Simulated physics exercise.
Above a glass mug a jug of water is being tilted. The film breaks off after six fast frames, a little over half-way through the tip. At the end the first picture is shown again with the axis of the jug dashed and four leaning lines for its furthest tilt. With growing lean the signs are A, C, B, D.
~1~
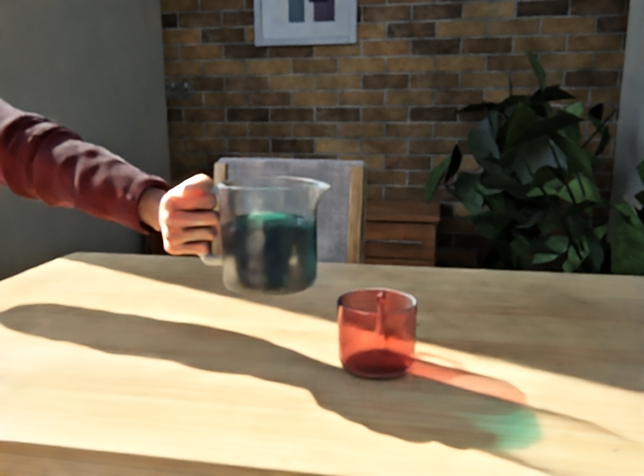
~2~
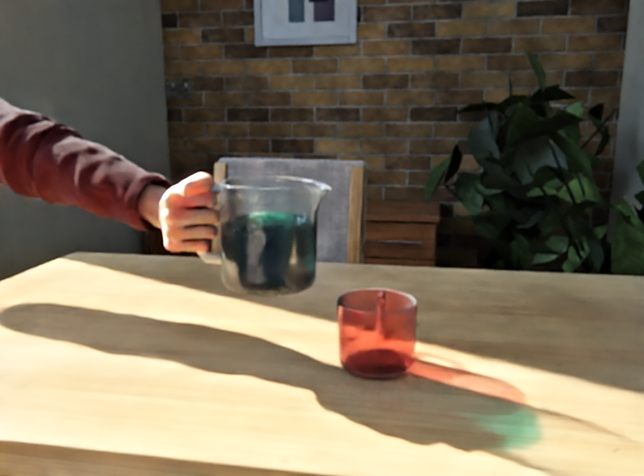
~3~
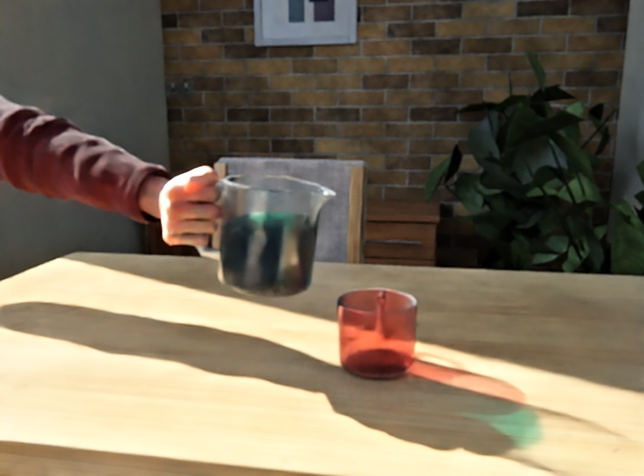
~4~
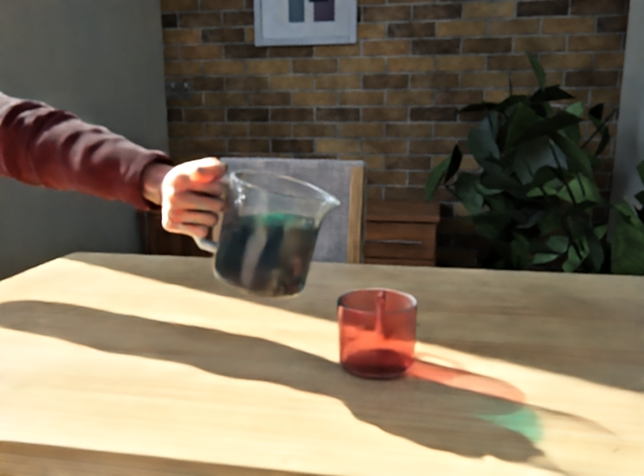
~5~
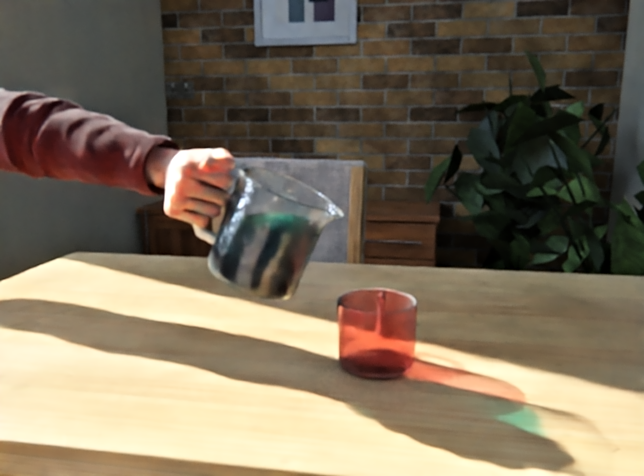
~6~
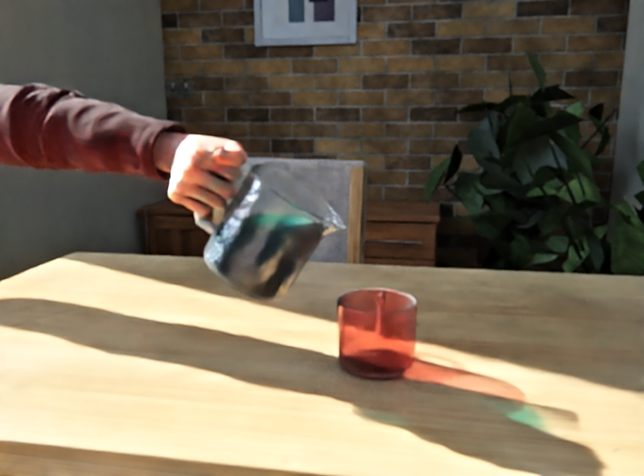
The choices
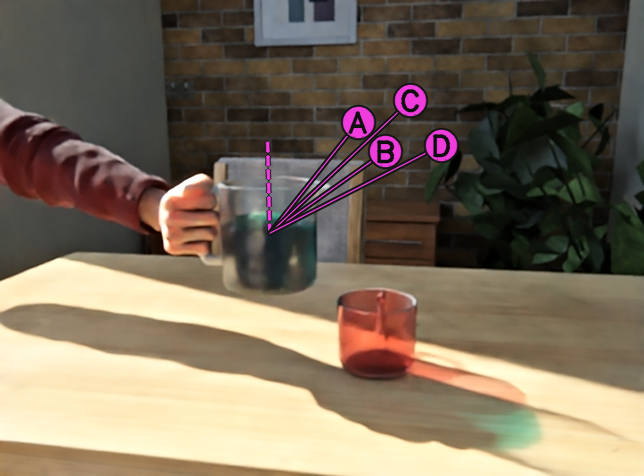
At a sunlit wooden table, a hand gradually tilts a glass jug rightward above a red mug.
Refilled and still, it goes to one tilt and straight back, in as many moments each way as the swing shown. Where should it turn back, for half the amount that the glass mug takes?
Choose D.
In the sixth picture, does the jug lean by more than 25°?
Yes.
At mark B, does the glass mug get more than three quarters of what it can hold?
No, less.
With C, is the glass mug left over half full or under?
Under half.
On the marked copy, A at (347, 135); B at (371, 161); C at (397, 112); D at (426, 153).
Choosing A, the glass mug ends with about 4 % of what it can hold.
Choosing B, the glass mug ends with about 27 % of what it can hold.
Choosing C, the glass mug ends with about 12 % of what it can hold.
Choosing D, the glass mug ends with about 48 % of what it can hold.
